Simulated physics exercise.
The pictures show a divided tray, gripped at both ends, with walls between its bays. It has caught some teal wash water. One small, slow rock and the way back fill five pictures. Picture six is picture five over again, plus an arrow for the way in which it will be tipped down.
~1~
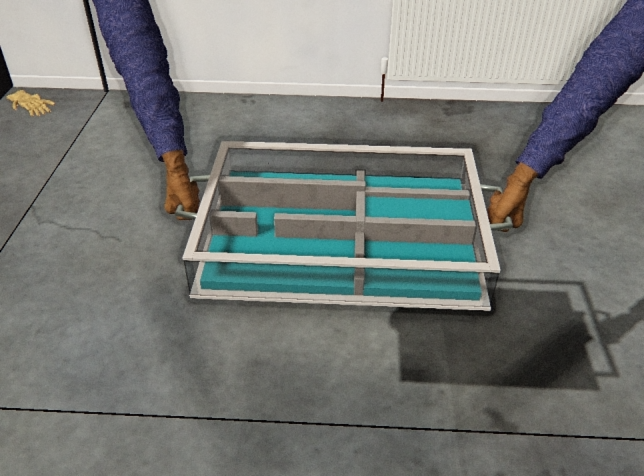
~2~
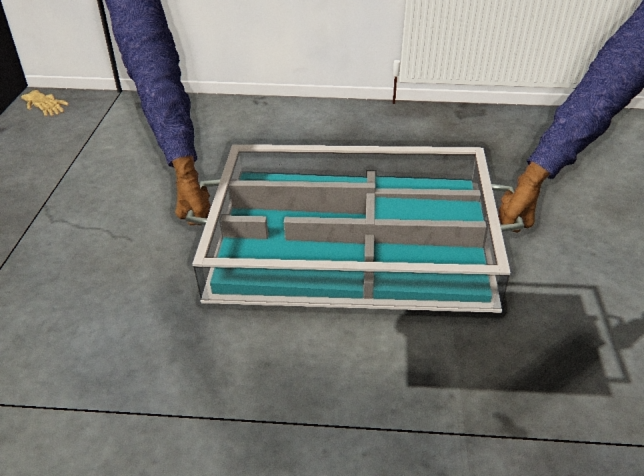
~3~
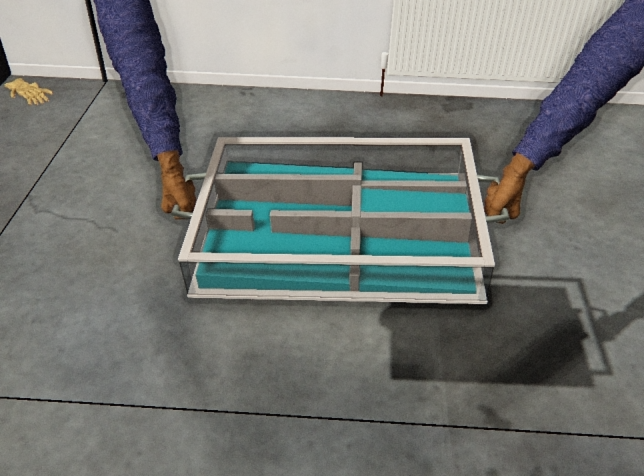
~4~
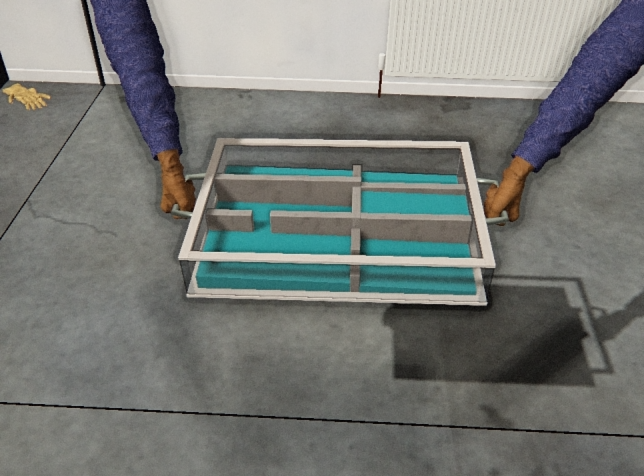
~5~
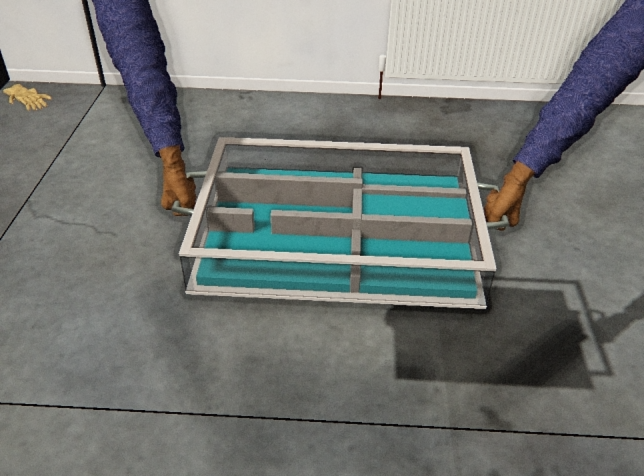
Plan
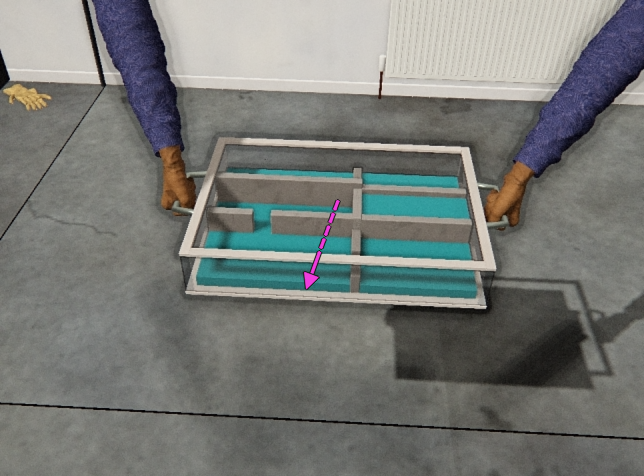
A room with a grey floor, a white wall and a ribbed panel is seen from above and in front. Two arms in purple sleeves with brown gloves hold a pale-framed, clear-sided tray of teal water with grey dividers, a yellowish glove lying at far left and a dark shadow at right. The hands tilt the tray very slightly toward the front left, then level it, while the view jogs briefly and returns.
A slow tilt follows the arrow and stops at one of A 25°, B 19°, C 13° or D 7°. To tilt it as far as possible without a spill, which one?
A is the one.
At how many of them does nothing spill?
All of them.
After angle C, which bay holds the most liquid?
It is the front left one.
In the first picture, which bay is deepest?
The centre right bay.
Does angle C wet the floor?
No, that is safe.
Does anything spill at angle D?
No, not at all.
The arrow ends at (308, 283).
For angle A, nothing spills; the front left bay holds the most.
For angle B, nothing spills; the front left bay holds the most.
For angle C, nothing spills; the front left bay holds the most.
For angle D, nothing spills; the front left bay holds the most.
